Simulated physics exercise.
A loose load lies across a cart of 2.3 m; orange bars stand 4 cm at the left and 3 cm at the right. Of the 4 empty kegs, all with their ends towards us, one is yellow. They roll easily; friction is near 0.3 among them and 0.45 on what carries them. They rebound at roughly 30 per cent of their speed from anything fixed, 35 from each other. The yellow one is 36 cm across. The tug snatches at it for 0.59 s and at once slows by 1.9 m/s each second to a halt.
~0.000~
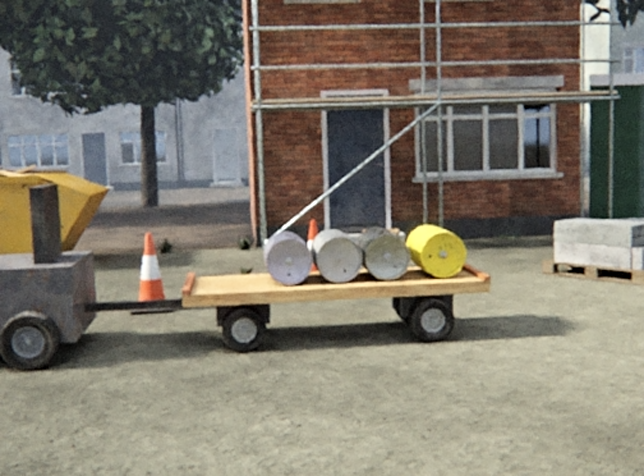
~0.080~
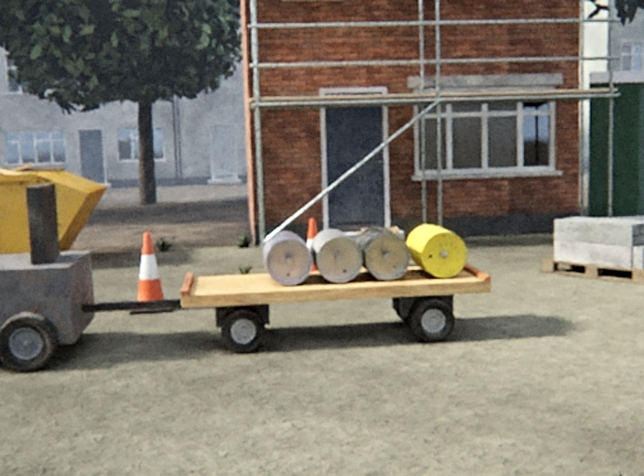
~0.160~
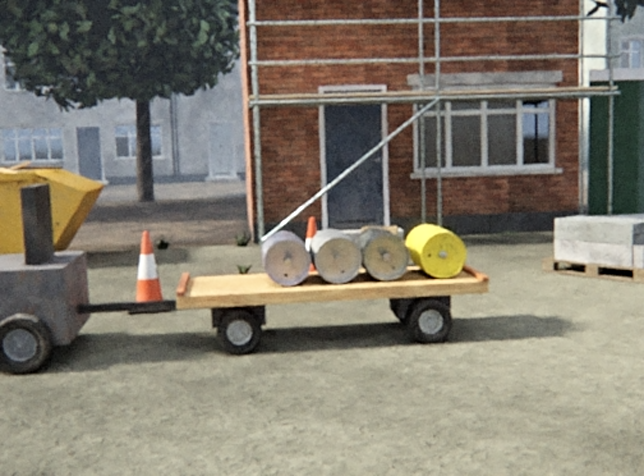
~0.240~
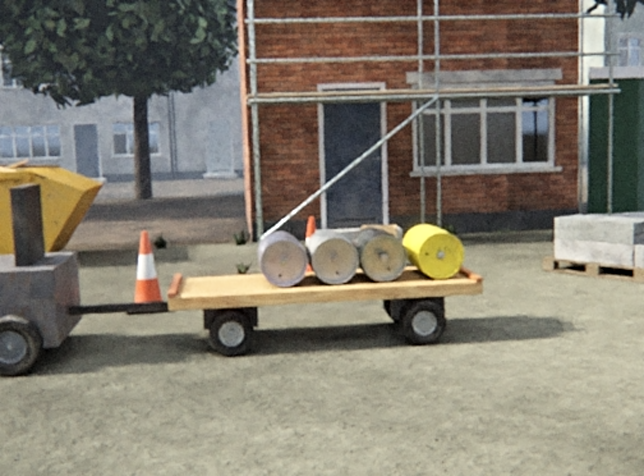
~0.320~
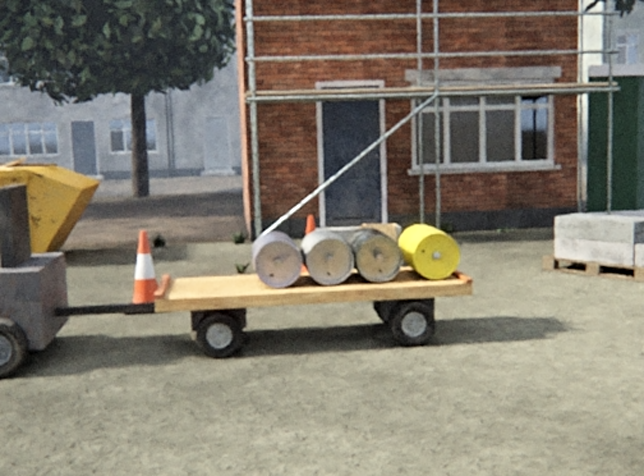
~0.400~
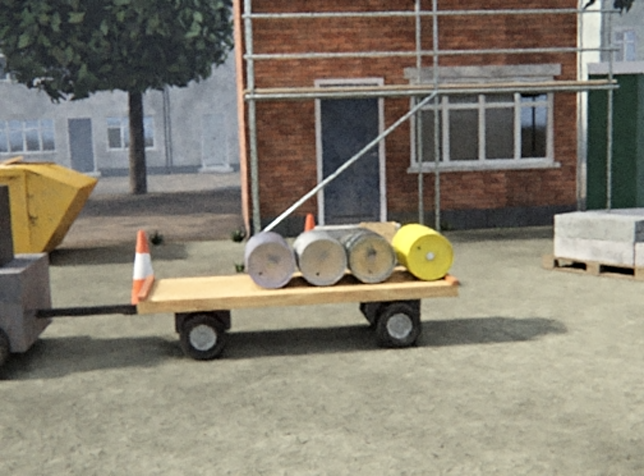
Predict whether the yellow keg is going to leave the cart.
The yellow one leaves by one end.
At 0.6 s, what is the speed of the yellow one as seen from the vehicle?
Near 0.9 m/s.
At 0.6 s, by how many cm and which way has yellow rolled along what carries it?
Yellow 30 right.
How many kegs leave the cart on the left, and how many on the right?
Left 0, right 2.
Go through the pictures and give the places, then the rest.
The first picture shows yellow at (444, 255); left bar at (185, 293); cart at rest; 4 of the 4 make up the bottom layer on the deck.
The second picture shows yellow at (445, 255); left bar at (184, 293); cart moving left at 0.2 m/s.
The third picture shows yellow at (444, 255); left bar at (180, 294); cart moving left at 0.5 m/s.
The fourth picture shows yellow at (442, 256); left bar at (171, 296); cart moving left at 0.9 m/s.
The fifth picture shows yellow at (437, 256); left bar at (158, 297); cart moving left at 1.2 m/s.
The sixth picture shows yellow at (431, 257); left bar at (141, 299); cart moving left at 1.6 m/s.
After 0.6 s, yellow is on the deck, 5 cm from the right bar, rolling right along the cart; 0 gone from the cart.
After 0.7 s, yellow is over the right bar and falling; 1 gone from the cart.
After 0.9 s, yellow is over the right bar and falling; 1 gone from the cart.
At rest (6.1 s), yellow is over the right bar and down; 2 gone from the cart.
